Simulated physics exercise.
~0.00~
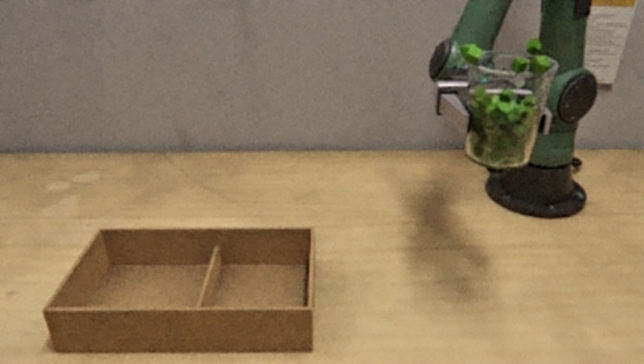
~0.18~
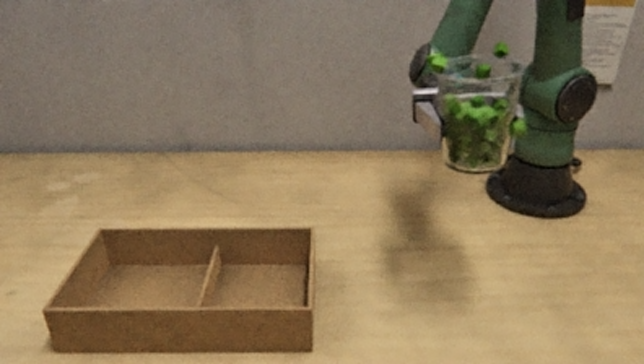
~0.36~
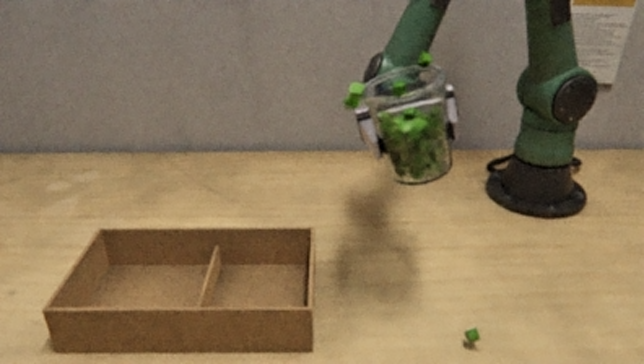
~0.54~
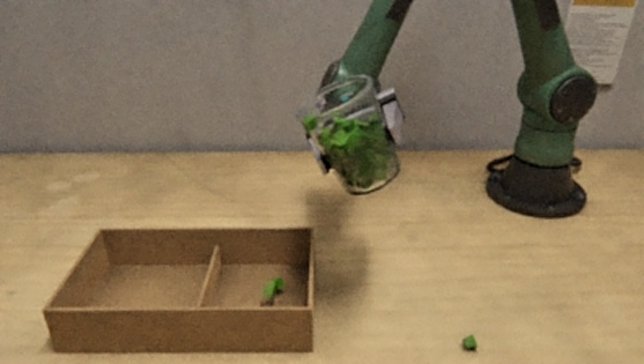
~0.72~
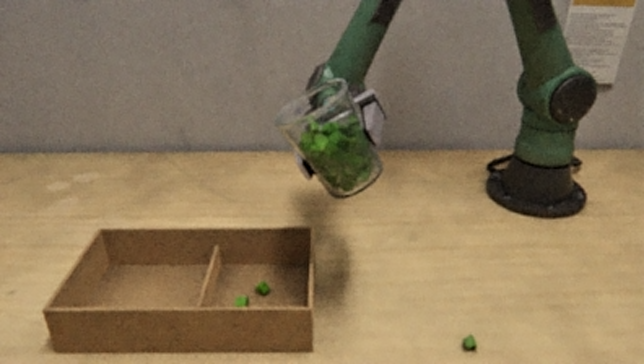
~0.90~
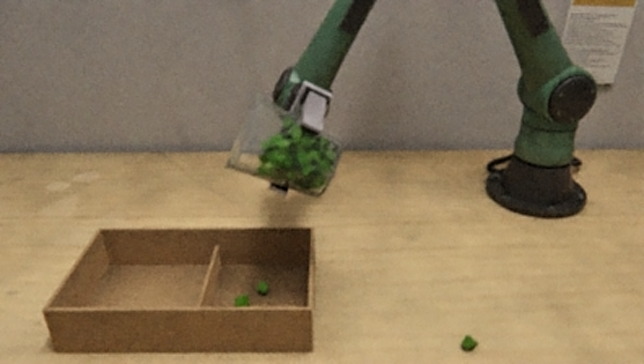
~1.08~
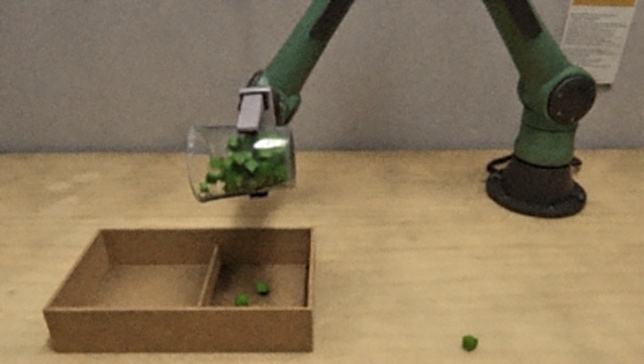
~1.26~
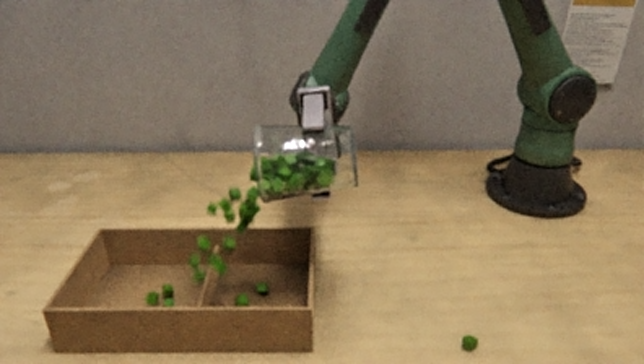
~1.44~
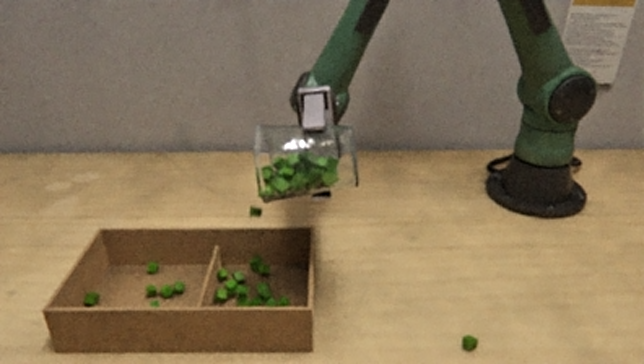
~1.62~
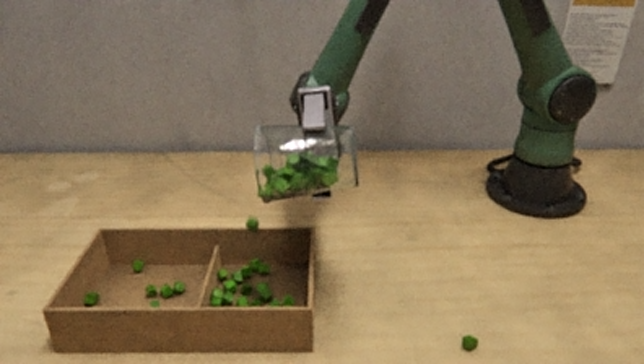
To begin with, a green robot arm holds a clear cup heaped with small green cubes, upright, to the right of an open brown box split by a divider. The arm carries the cup left, and a cube drops onto the table while a couple more land in the box's right part. The cup tips onto its side above the box, then draws back to the right as a stream of cubes pours over the divider. The flow thins to single falling pieces while the cup stays still. Finally, many cubes remain in the cup, with more in the right part than the left.
